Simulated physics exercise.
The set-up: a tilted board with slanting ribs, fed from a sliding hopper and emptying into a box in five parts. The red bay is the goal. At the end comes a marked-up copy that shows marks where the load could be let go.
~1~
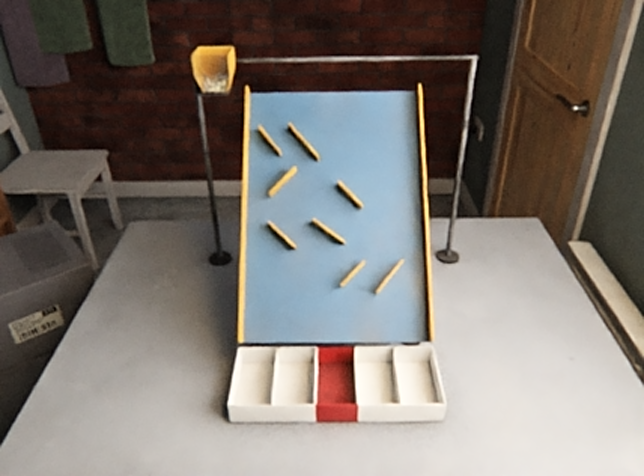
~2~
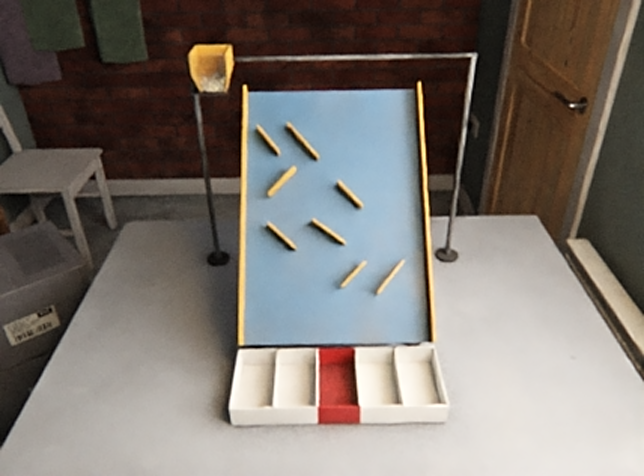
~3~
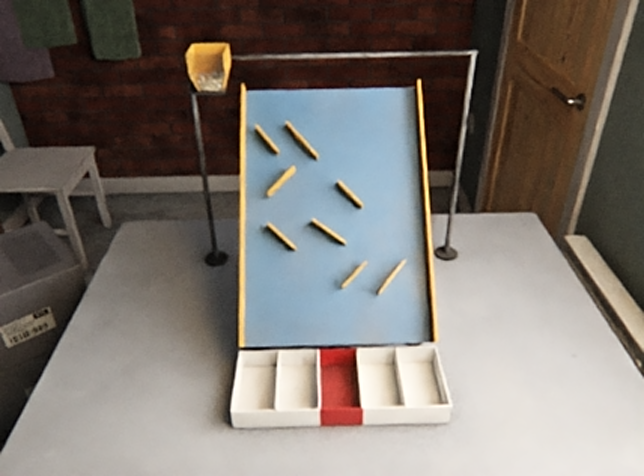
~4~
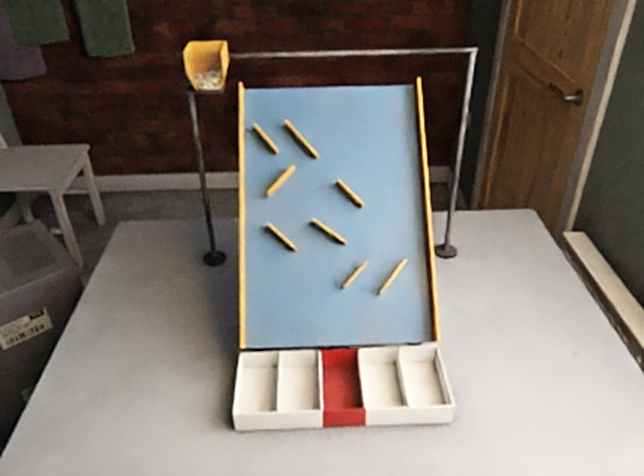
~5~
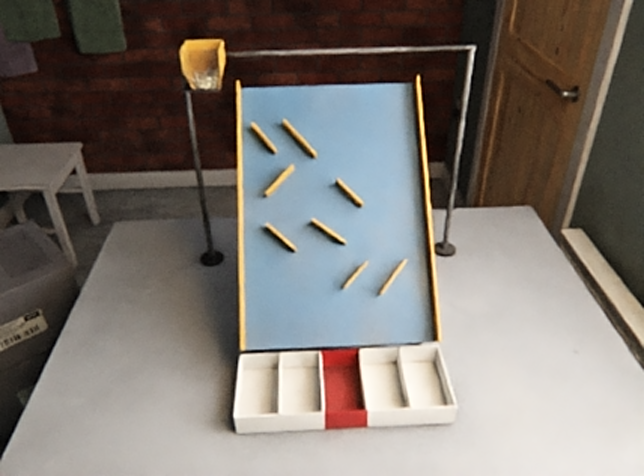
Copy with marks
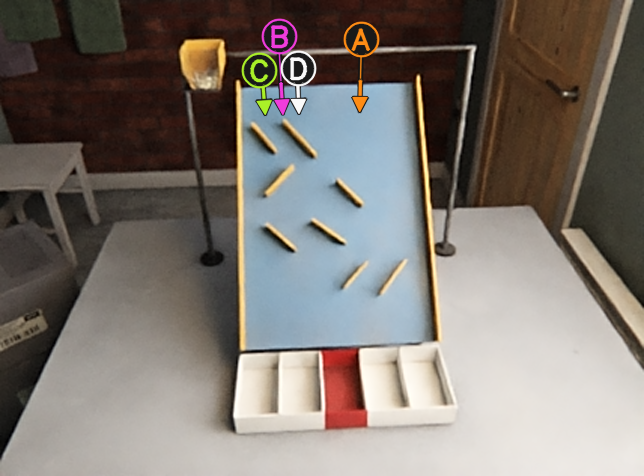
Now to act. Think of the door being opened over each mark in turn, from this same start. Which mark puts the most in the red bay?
Best: A.
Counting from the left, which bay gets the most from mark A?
The third.
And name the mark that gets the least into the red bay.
C.
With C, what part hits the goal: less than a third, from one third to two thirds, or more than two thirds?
Mark C gives less than a third.
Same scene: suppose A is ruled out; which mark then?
That is mark D.
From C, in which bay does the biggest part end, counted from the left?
The first from the left.
On the marked copy, mark A meets the board at (359, 106); mark B meets the board at (282, 109); mark C meets the board at (264, 109); mark D meets the board at (298, 108).
With A, the larger part in the red bay, about a tenth in other bays.
With B, roughly a third in the red bay, roughly two thirds in other bays, just a few held on the board.
With C, about a tenth in the red bay, the larger part in other bays, about a tenth outside the box.
With D, roughly two thirds in the red bay, roughly a third in other bays.
